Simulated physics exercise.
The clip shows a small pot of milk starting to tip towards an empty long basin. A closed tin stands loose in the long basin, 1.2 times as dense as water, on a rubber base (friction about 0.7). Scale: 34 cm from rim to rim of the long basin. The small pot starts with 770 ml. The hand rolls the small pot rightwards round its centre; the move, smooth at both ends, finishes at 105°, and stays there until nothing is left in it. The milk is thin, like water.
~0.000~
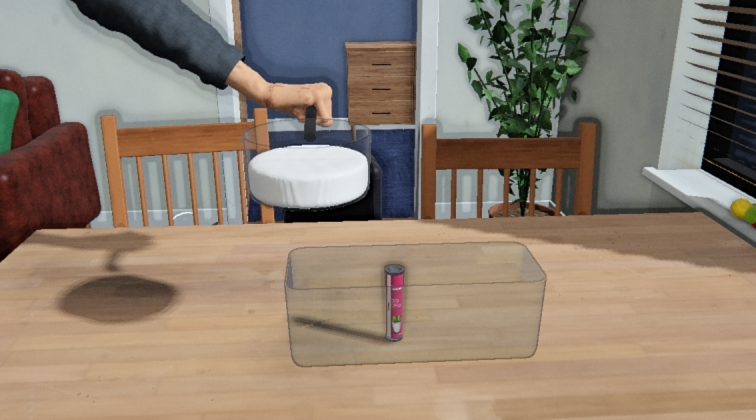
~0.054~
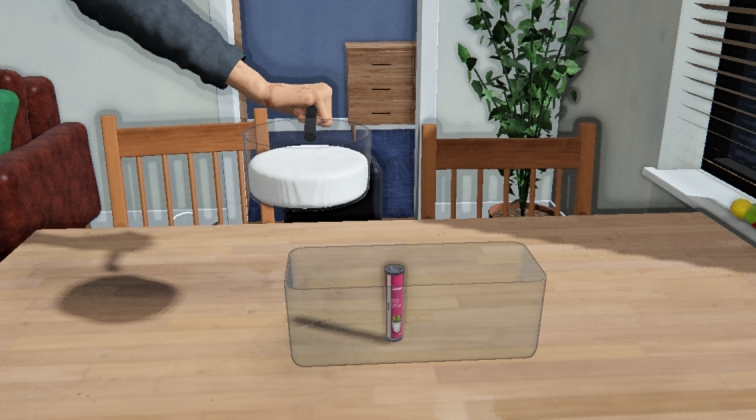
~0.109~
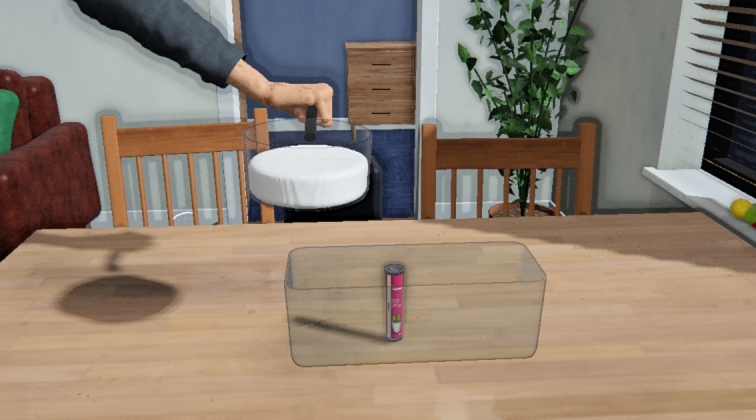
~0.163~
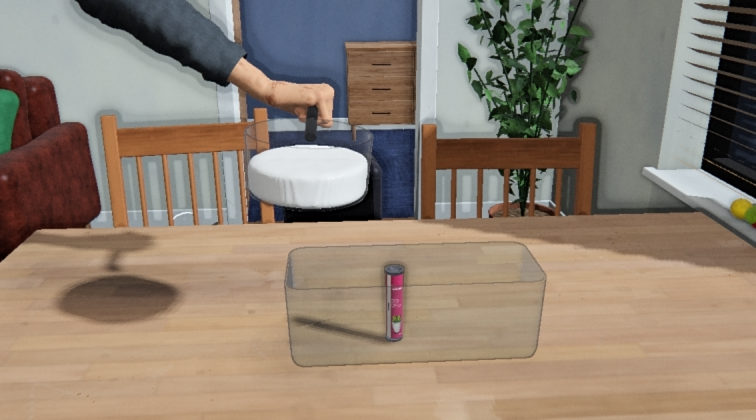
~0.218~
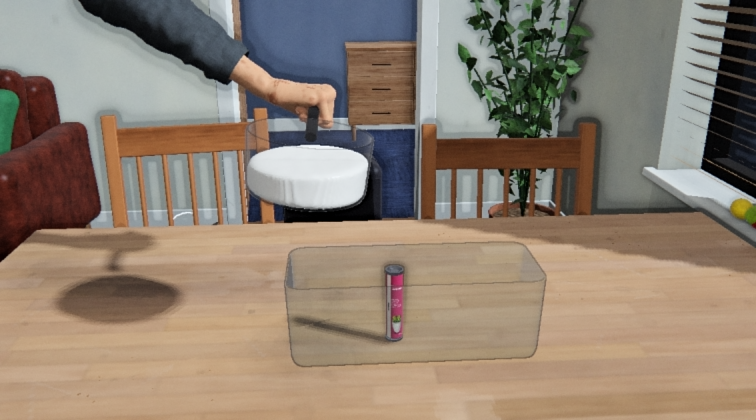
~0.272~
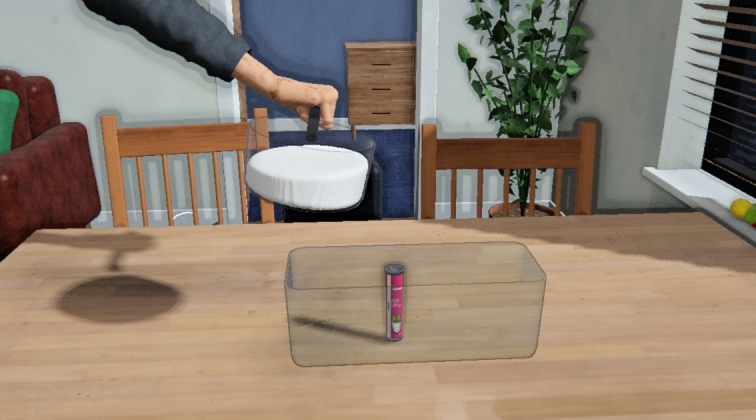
A hand holding a small clear pot of white milk by its dark handle slowly tilts it slightly to the right above a wooden table, while a red tin stands still inside a long transparent basin.
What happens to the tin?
The tin keeps standing.
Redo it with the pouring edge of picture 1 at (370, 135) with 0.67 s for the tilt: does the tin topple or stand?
Then it topples.
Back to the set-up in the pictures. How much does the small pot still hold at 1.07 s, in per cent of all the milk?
About 16 per cent.
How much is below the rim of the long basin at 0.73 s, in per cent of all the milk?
About 4 per cent.
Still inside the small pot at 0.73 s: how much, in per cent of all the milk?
About 72 per cent.
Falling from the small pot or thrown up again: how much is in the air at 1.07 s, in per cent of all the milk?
About 14 per cent.
After 0.73 s the tilt is 62° and 72 per cent is still to pour; the tin stands where it began.
After 1.07 s the tilt is 97° and 16 per cent is still to pour; the tin stands where it began.
After 1.43 s the tilt is 105° and 1 per cent is still to pour; the tin stands 1 cm from where it began.
After 1.81 s the tilt is 105° and 0 per cent is still to pour; the tin stands where it began.
In the end the tin stands where it began.
